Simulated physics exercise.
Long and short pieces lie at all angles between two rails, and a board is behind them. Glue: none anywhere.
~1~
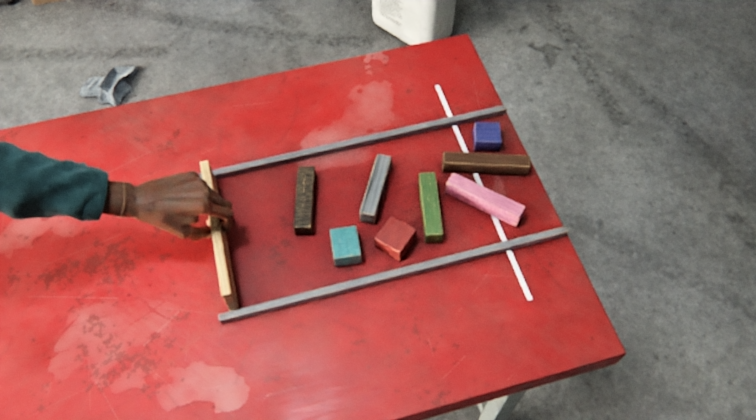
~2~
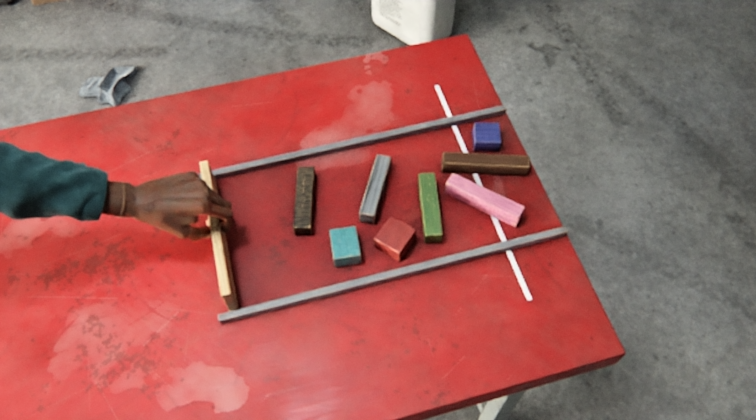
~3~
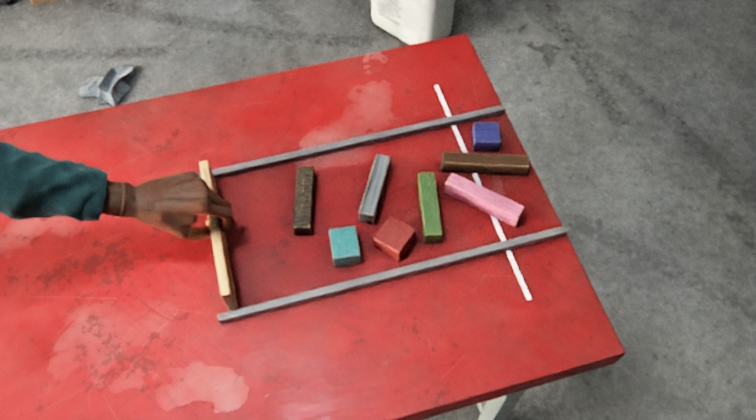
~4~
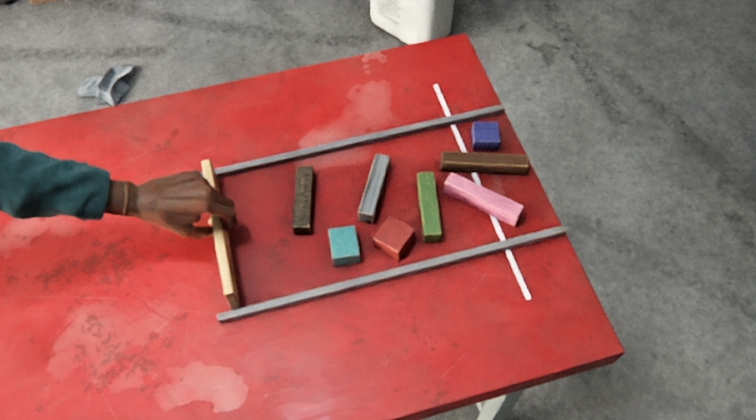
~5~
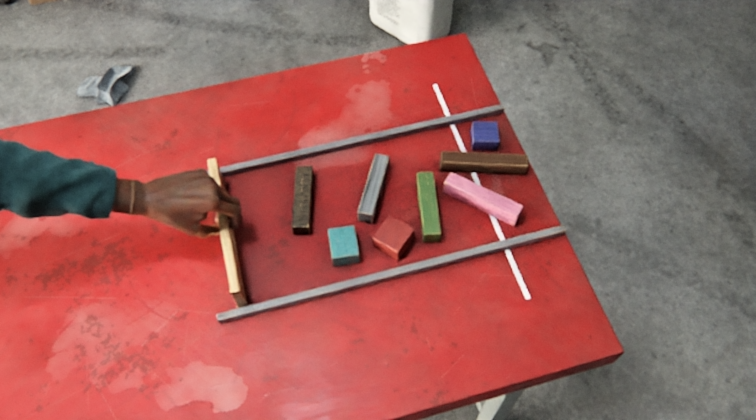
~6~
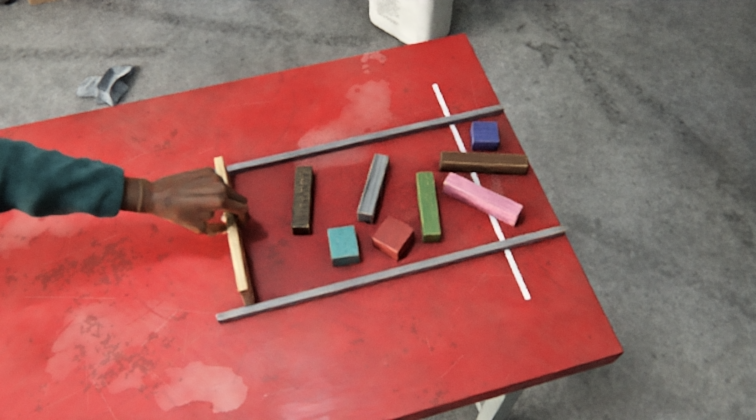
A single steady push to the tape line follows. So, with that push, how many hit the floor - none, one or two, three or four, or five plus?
I'd say one or two.
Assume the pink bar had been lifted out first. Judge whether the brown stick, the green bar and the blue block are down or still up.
Outcome for the brown stick: It drops; for the green bar: It stays; for the blue block: It stays.
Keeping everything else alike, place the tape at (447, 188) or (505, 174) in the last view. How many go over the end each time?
You'd count 0 the first time and 4 the second.
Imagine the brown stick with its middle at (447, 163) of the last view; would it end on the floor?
In the end the brown stick slides off.
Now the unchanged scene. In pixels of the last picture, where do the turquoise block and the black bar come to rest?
Turquoise block: About (504, 206); black bar: About (477, 158).
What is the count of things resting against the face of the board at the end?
It's 2 of them.
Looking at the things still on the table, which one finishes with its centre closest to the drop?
The green bar is foremost.
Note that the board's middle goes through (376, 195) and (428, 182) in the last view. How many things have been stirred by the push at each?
Counts: 5 / 7.
Early on, none off yet; blue block at rest near (484, 136); brown stick at rest near (483, 163); pink bar at rest near (482, 199).
A while later, none off yet; blue block at rest near (484, 136); brown stick at rest near (483, 163); pink bar moving near (488, 194).
Finally, the number that fall off is one or two; lost, pink bar and brown stick.
